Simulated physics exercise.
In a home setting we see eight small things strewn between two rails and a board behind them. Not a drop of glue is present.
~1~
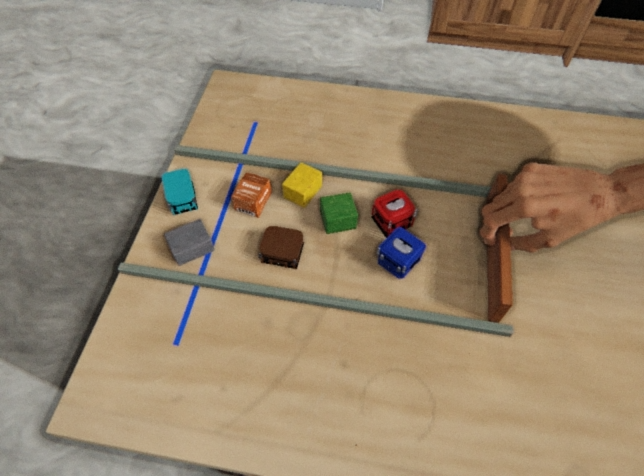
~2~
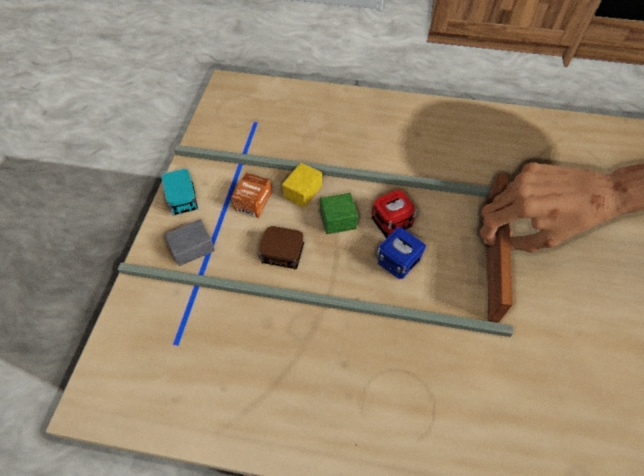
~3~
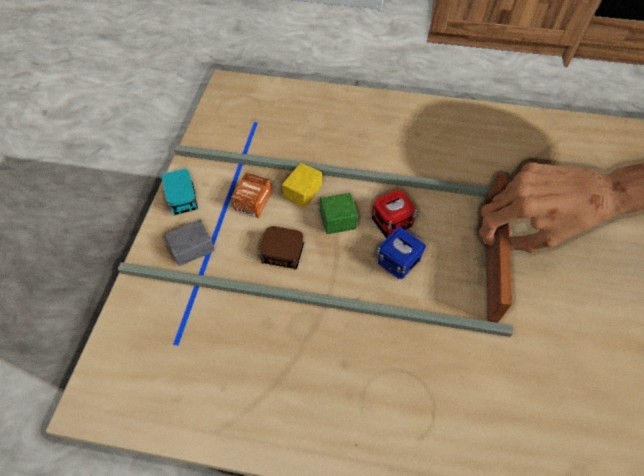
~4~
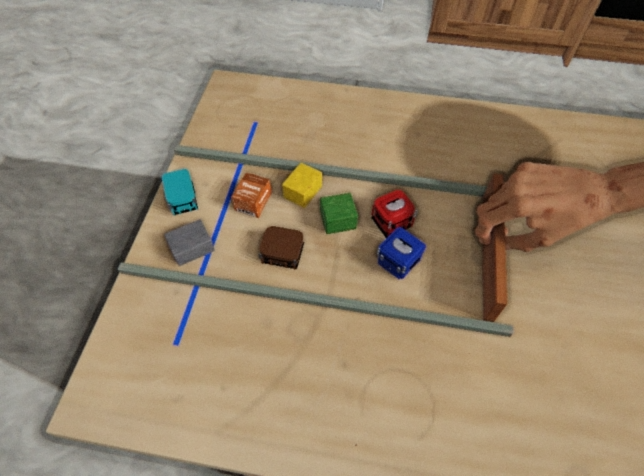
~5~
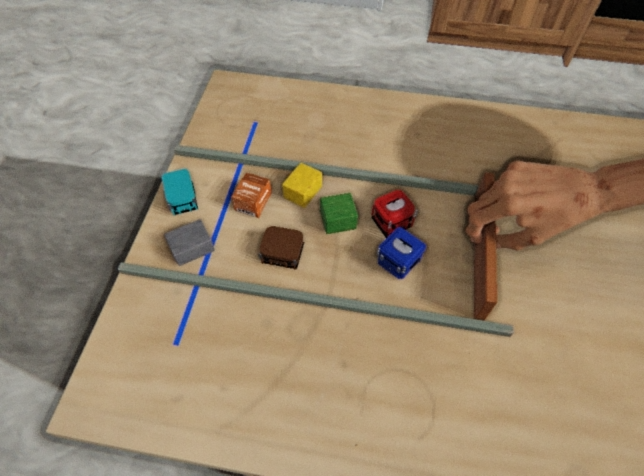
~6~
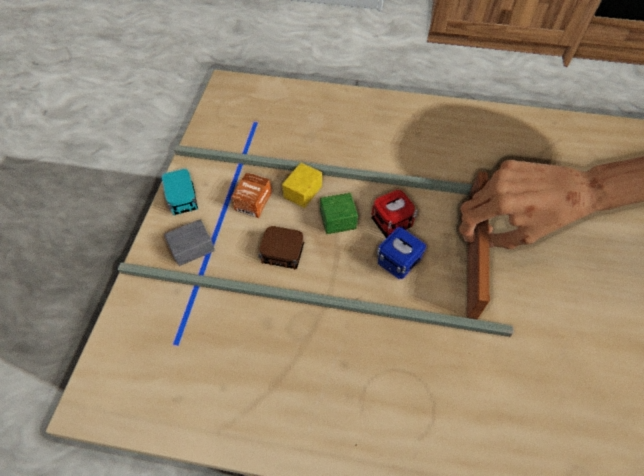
In a home setting, a pale wooden tabletop is seen from above at a slant, with grey floor around it and part of a wooden cabinet at the top right. Between two grey-green rails sit turquoise and grey objects left of a blue line, an orange one beside it, then yellow, brown, green, red and blue ones. A hand from the right holds a reddish-brown board upright, at first nearly still, then slides it slightly left, while the small objects and camera stay still.
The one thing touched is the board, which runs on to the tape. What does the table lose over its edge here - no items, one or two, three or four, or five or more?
It loses one or two items.
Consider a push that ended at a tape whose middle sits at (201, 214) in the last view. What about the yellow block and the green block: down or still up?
Result: Yellow block stays, green block stays.
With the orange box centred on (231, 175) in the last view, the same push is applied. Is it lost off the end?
Well, the orange box keeps its place.
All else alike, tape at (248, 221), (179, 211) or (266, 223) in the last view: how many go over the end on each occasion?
0, 5, 0.
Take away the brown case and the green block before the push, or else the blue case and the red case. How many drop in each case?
The number is 1 for the first case and 0 for the second.
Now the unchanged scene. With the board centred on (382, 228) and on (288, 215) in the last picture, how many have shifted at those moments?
Moved so far: 3, later 7.
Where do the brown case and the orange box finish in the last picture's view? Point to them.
Look around (160, 235) for the first and around (168, 184) for the second.
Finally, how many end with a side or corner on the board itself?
It's touching 2 at the end.
Early on, none off yet; turquoise case at rest near (180, 192); grey block at rest near (190, 243); orange box at rest near (252, 195).
Finally, the number that fall off is one or two; lost, grey block and turquoise case.
